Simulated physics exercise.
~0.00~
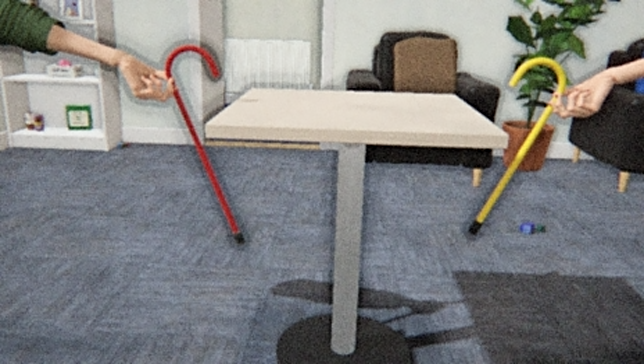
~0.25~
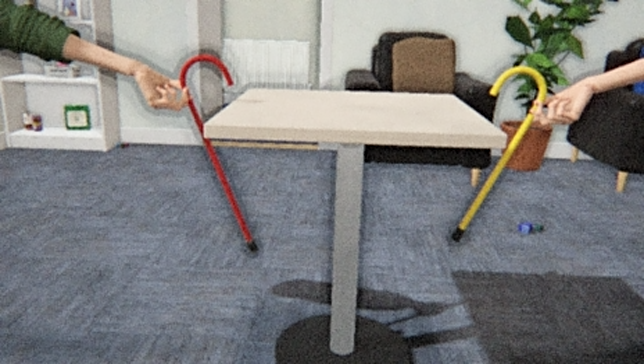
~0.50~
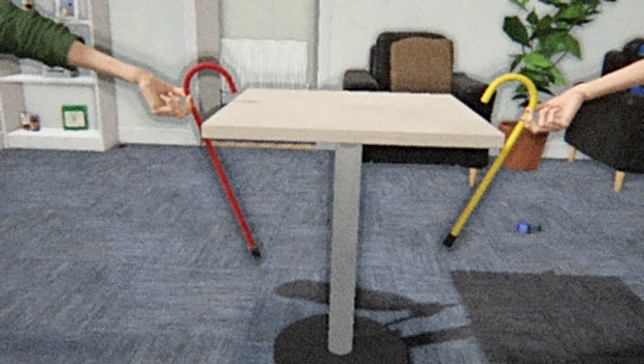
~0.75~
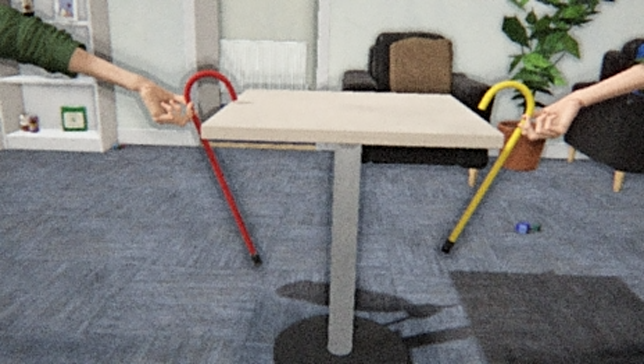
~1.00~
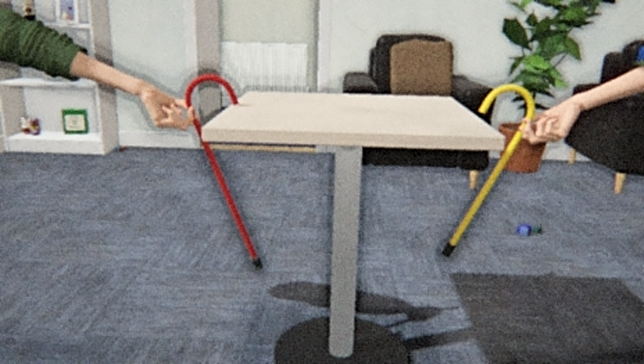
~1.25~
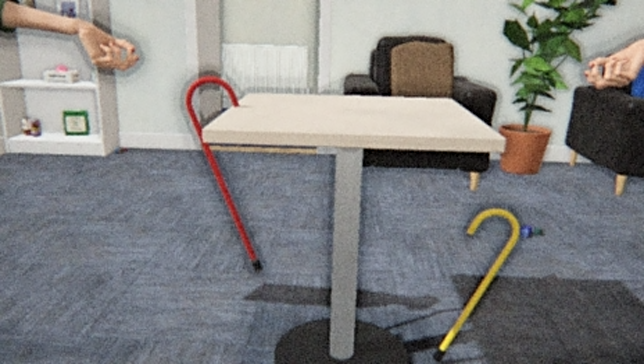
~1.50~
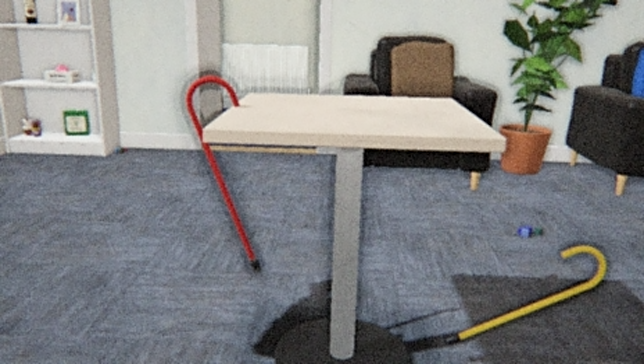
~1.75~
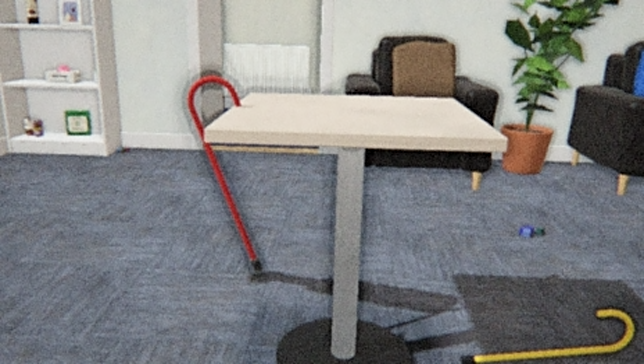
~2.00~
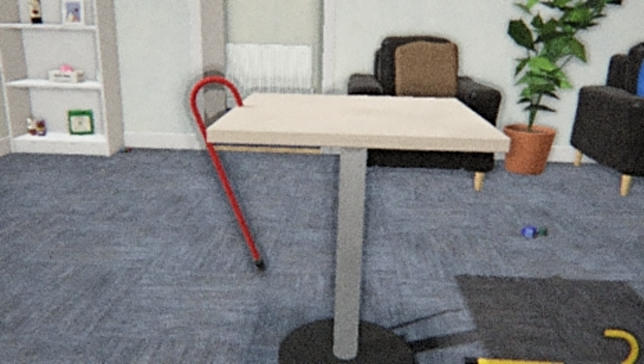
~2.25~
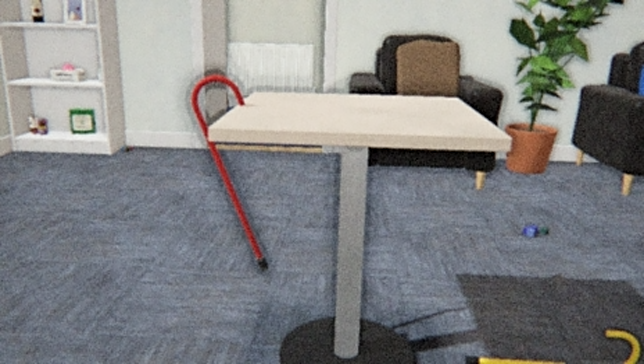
The video shows two hands bringing a red cane and a yellow cane to opposite edges of a table, then letting go and drawing back. The yellow cane drops and tips over onto the carpet at the right, while the red cane stays hanging from the left edge.
